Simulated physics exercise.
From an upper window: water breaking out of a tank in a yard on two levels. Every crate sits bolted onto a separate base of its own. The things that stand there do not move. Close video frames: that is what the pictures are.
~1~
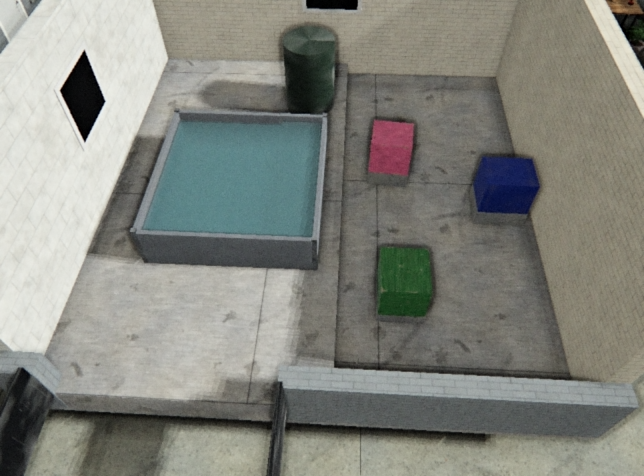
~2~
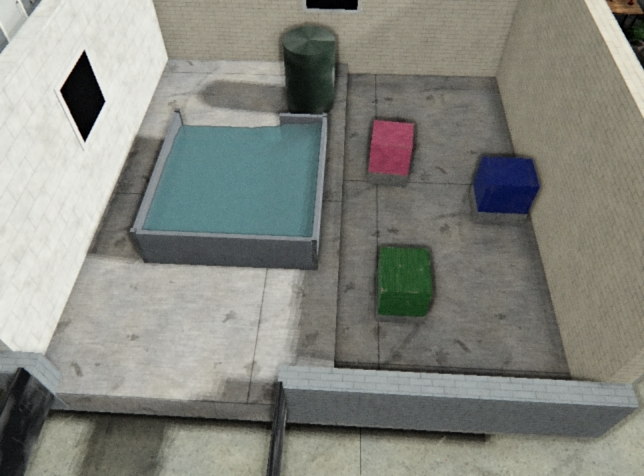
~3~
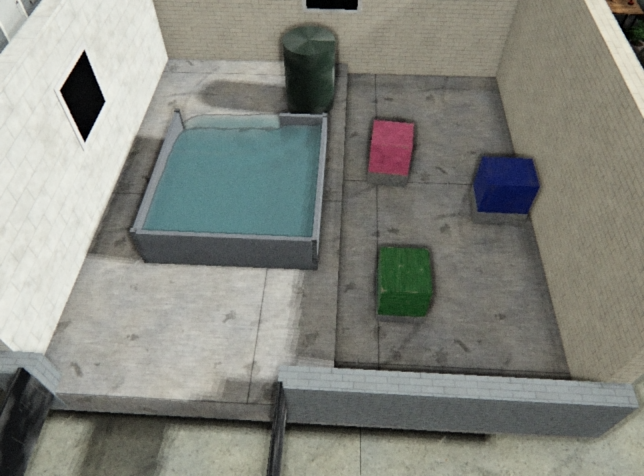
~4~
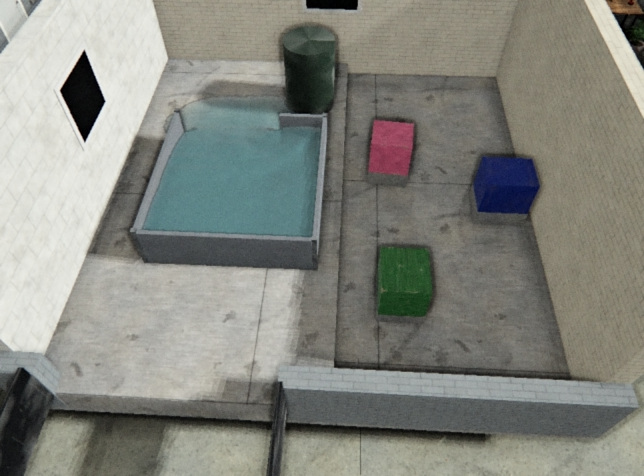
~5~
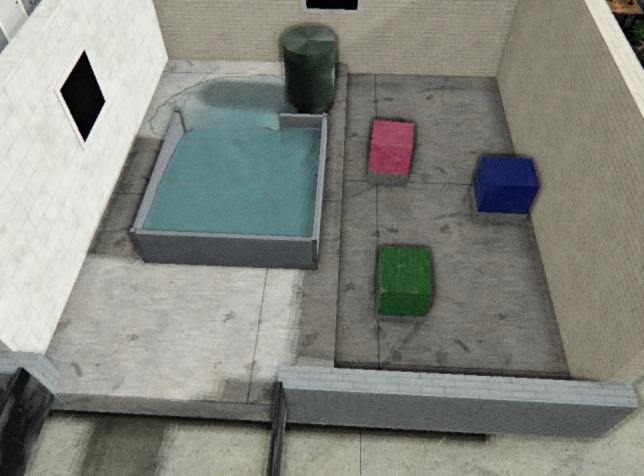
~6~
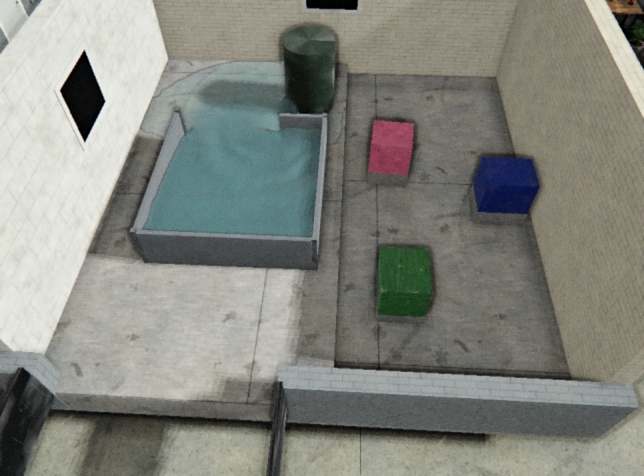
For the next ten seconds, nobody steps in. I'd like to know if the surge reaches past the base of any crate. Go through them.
Here is how it goes: The pink crate is not reached; the green crate is not reached; the blue crate is not reached.
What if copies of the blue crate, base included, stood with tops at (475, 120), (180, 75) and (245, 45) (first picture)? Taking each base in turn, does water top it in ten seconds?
Result, in sequence: Is missed, is inundated, is inundated.
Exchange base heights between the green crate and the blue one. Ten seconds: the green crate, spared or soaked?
Verdict on green: It is not reached.
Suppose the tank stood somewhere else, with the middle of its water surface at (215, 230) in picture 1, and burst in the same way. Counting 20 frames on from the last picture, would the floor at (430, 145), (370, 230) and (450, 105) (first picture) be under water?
Results in order - swamped, left untouched, swamped.
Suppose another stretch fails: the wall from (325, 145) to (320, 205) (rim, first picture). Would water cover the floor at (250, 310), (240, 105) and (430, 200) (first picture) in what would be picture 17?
Taking them in turn, I get left untouched, then left untouched, then sodden.
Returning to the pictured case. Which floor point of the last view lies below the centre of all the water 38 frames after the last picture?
Estimate: (277, 143).
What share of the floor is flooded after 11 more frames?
I reckon 25 per cent or so.
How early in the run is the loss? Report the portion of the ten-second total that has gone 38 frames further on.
Around 20 % of the total, roughly.
A moment on, water covers 20 % of the floor; the pink crate not reached, the green crate not reached, the blue crate not reached.
Next, water covers 25 % of the floor; the pink crate water round its plinth, the green crate not reached, the blue crate not reached.
Then, water covers 45 % of the floor; the pink crate water round its plinth, the green crate not reached, the blue crate not reached.
Later, water covers 70 % of the floor; the pink crate water round its plinth, the green crate not reached, the blue crate water round its plinth.
In the end, water covers 85 % of the floor; the pink crate stayed above the water, the green crate stayed above the water, the blue crate stayed above the water.
